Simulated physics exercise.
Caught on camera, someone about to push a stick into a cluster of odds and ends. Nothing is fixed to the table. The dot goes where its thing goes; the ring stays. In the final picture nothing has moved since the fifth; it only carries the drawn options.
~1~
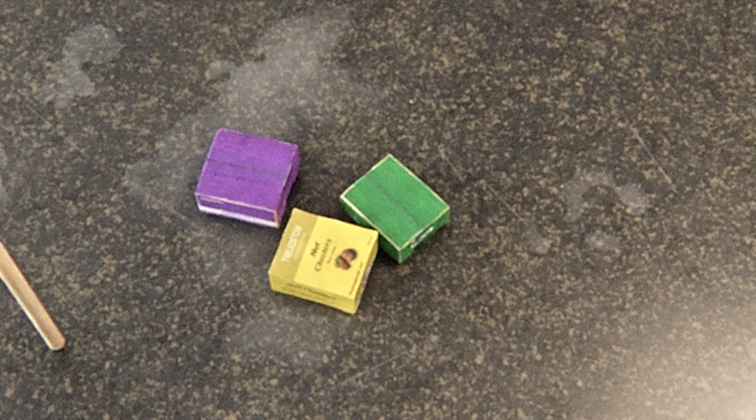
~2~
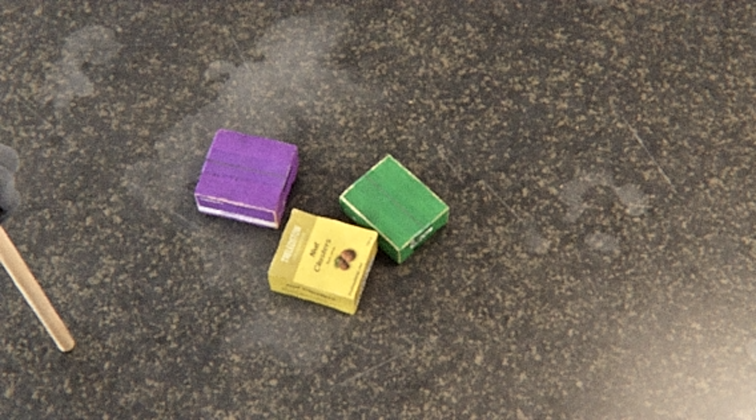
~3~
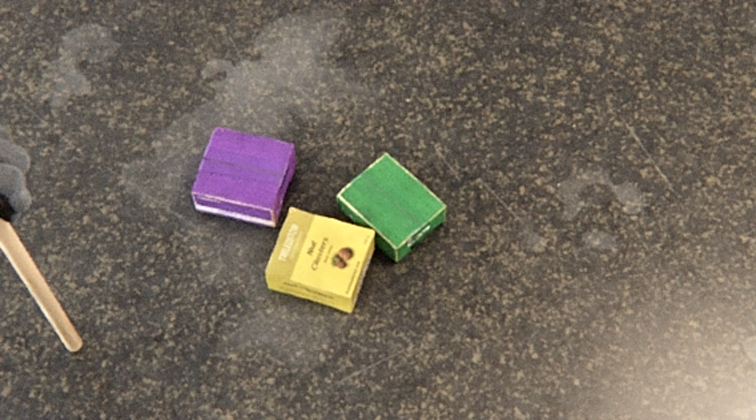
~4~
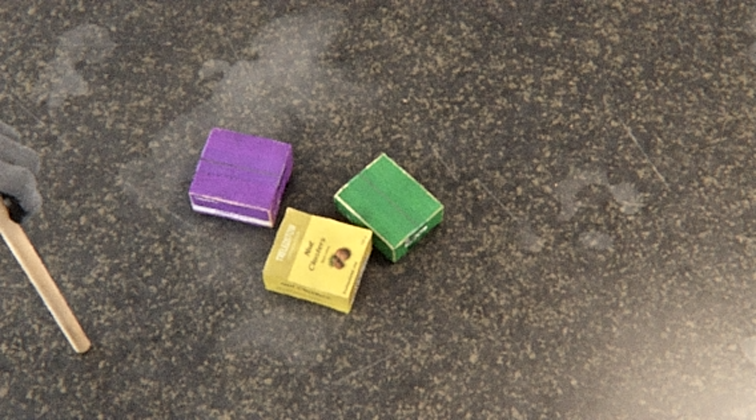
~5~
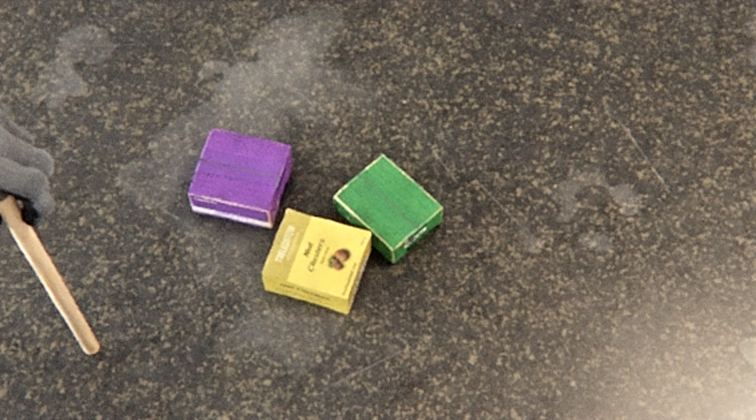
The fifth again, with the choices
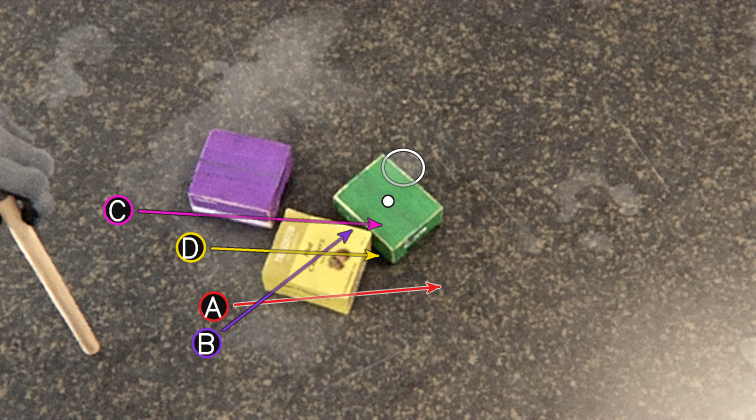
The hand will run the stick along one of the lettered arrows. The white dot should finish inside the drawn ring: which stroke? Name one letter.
Choose stroke A.
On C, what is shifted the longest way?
The purple box goes farthest.
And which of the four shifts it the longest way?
That is B.
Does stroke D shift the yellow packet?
Yes.
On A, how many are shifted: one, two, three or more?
Two.
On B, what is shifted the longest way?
The yellow packet.
On the marked copy, A from (235, 305) to (440, 287); B from (224, 330) to (351, 231); C from (139, 211) to (381, 225); D from (212, 248) to (378, 256); the ring at (404, 168); the white dot at (388, 202).
Following A. Soon after the start, foot of the stick (310, 299); green box (392, 205); yellow packet (326, 252).
Later, foot of the stick (384, 292); green box (403, 180); yellow packet (358, 238).
In the end, foot of the stick (440, 288); green box (402, 177); yellow packet (362, 238); the dot on the green box is in the ring.
As for the rest, B leaves the dotted thing at (455, 175); C leaves the dotted thing at (418, 200); D leaves the dotted thing at (392, 208).
